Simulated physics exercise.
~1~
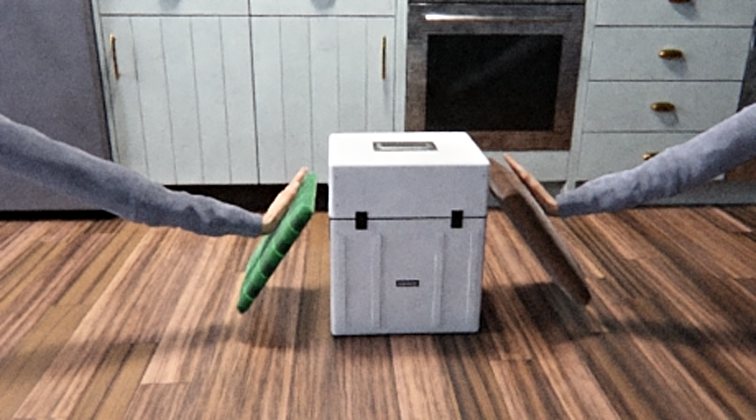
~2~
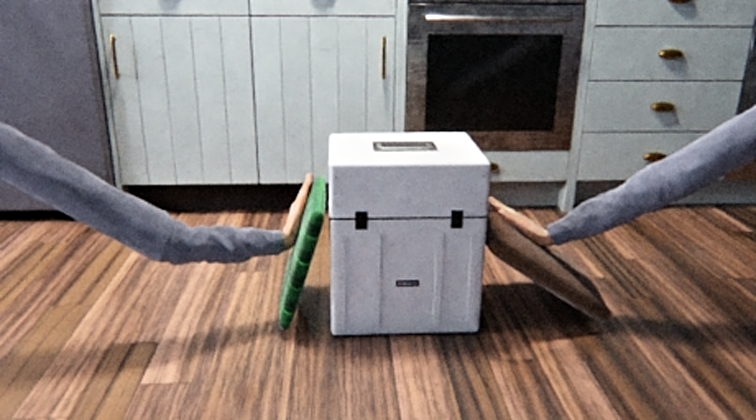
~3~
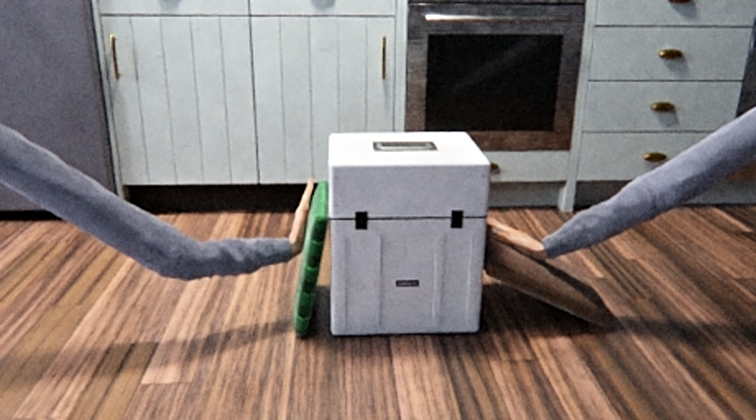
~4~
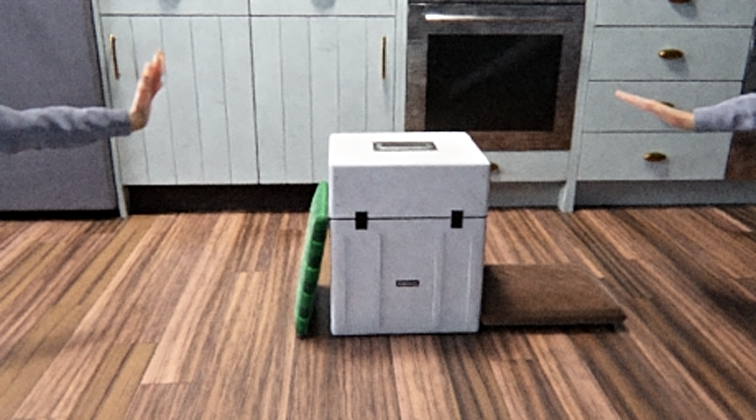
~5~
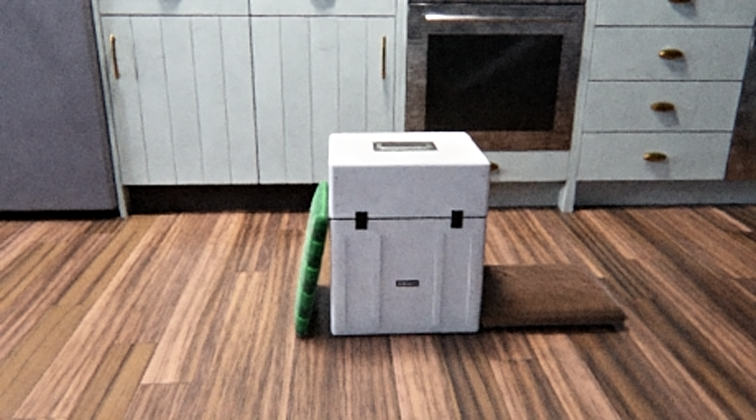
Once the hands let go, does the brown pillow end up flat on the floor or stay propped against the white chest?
The brown pillow slips down and ends up lying flat on the floor, while the green seat pad stays propped against the chest.
